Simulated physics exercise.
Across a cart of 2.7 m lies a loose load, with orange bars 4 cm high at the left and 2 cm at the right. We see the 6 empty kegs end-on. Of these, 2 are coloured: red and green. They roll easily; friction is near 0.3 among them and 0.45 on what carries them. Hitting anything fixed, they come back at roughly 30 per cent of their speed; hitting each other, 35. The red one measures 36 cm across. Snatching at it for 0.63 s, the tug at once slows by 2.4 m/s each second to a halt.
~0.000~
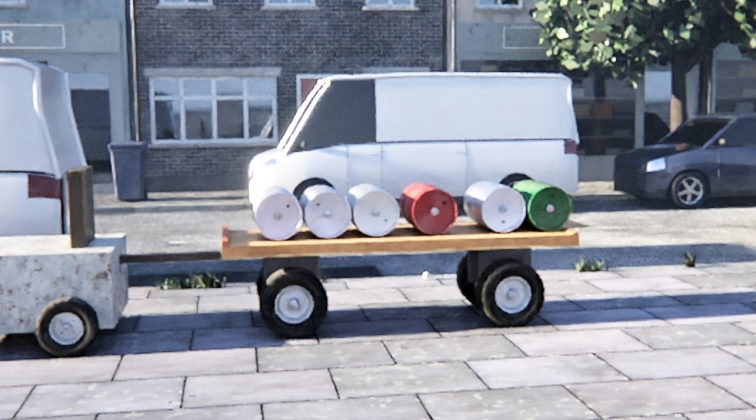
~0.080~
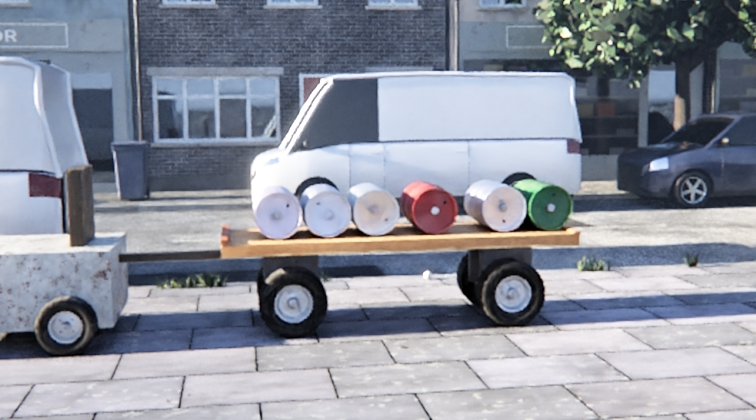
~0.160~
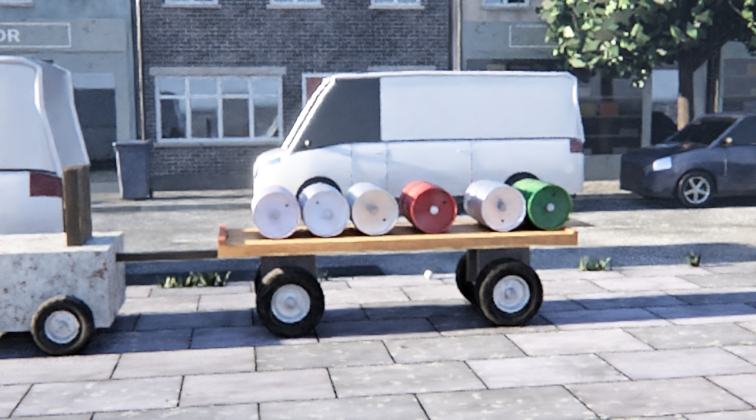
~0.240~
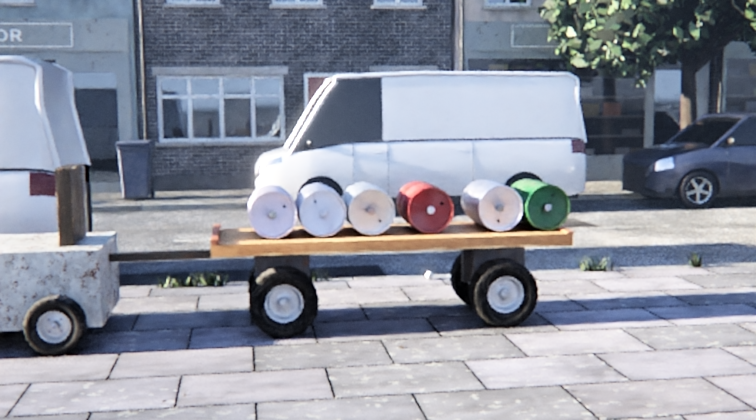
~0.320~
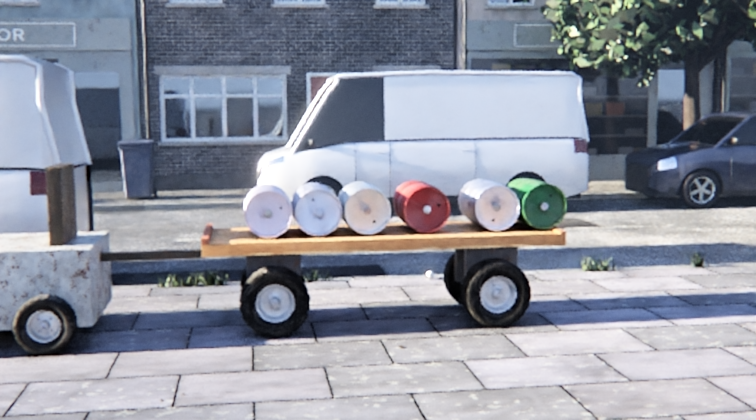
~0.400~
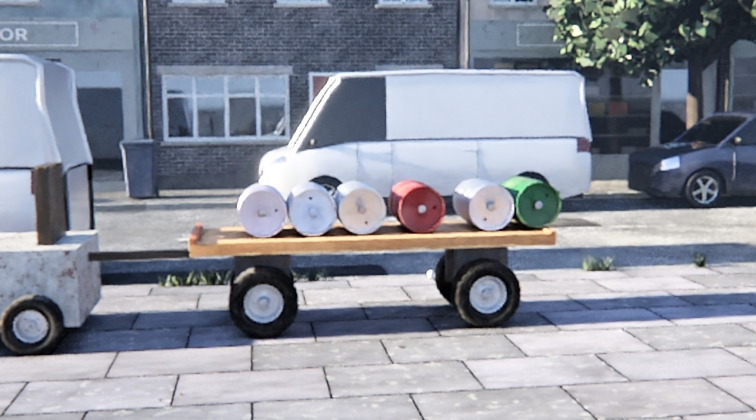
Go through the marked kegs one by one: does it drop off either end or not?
Red: Stays put; green: Falls off.
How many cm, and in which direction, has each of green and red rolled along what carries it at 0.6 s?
Green 20 right, red 25 right.
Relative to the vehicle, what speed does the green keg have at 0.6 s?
Reading: Roughly 0.7 m/s.
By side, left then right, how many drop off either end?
0 on the left side and 1 on the right side.
By 0.6 s, red is on the deck, 80 cm from the right bar, rolling right along the cart; green is on the deck, 5 cm from the right bar, rolling right along the cart; 0 over a bar so far.
By 0.7 s, red is on the deck, 70 cm from the right bar, rolling right along the cart; green is over the right bar and falling; 1 over a bar so far.
By 0.8 s, red is on the deck, 60 cm from the right bar, rolling right along the cart; green is over the right bar and falling; 1 over a bar so far.
By 0.9 s, red is on the deck, 50 cm from the right bar, rolling right along the cart; green is over the right bar and falling; 1 over a bar so far.
Finally (3.4 s), red is on the deck, 70 cm from the right bar; green is over the right bar and down; 1 over a bar so far.
